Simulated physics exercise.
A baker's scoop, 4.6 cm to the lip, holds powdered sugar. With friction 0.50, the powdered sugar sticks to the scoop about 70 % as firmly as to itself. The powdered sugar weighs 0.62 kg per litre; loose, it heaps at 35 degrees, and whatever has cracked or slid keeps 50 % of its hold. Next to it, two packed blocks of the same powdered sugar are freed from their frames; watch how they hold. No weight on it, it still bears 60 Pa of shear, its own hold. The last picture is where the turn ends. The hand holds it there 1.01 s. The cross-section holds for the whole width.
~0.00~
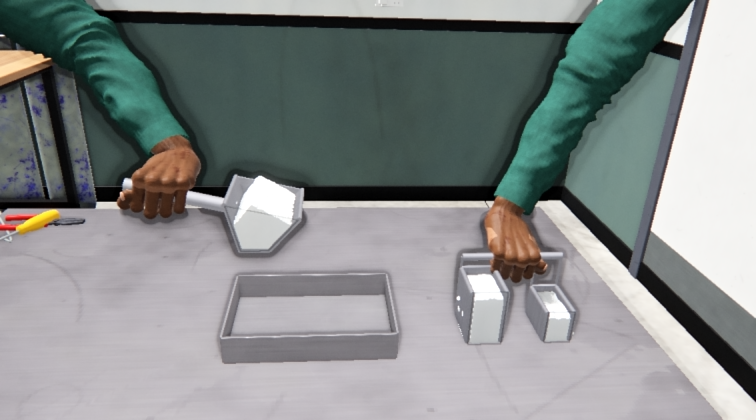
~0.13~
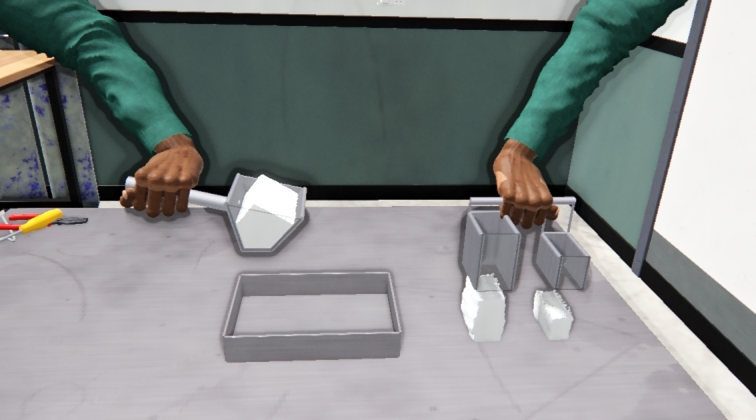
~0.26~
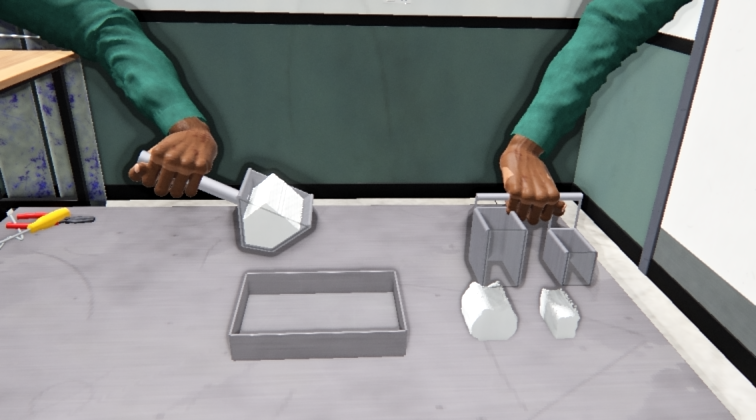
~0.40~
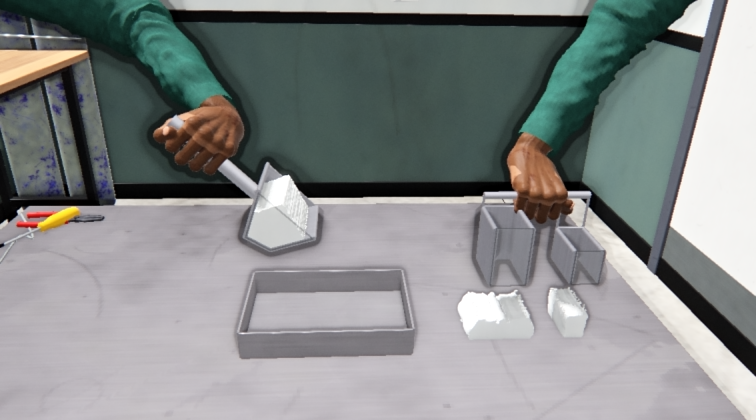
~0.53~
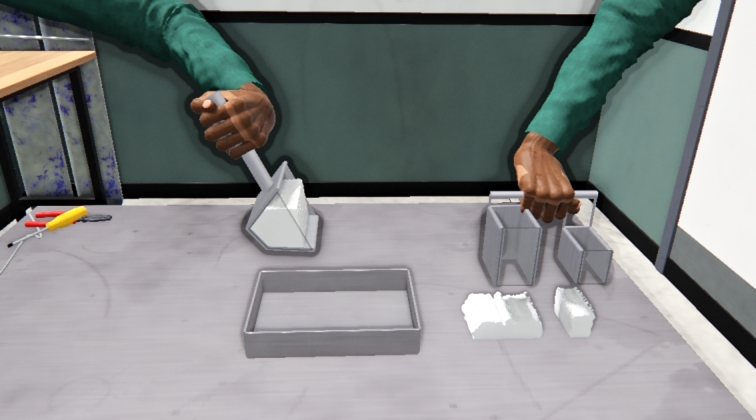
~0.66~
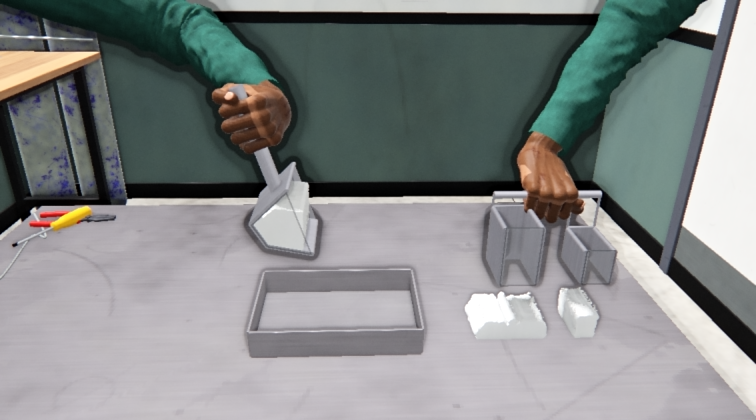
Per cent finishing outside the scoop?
34 %.
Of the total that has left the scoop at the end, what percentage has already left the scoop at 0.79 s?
My estimate: Some 0 per cent.
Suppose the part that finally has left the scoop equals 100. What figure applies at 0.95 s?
Close to 0 in a hundred.
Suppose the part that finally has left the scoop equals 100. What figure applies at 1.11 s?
It is roughly 80 percent.
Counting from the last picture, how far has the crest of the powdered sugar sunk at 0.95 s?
Measured change: Around 1.0 cm.
After 0.79 s, the scoop is at 60 degrees and 0 % has left it.
After 0.95 s, the scoop is at 60 degrees and 1 % has left it.
After 1.11 s, the scoop is at 60 degrees and 27 % has left it.
After 1.27 s, the scoop is at 60 degrees and 34 % has left it.
After 1.42 s, at the end, the scoop is at 60 degrees and 34 % has left it.
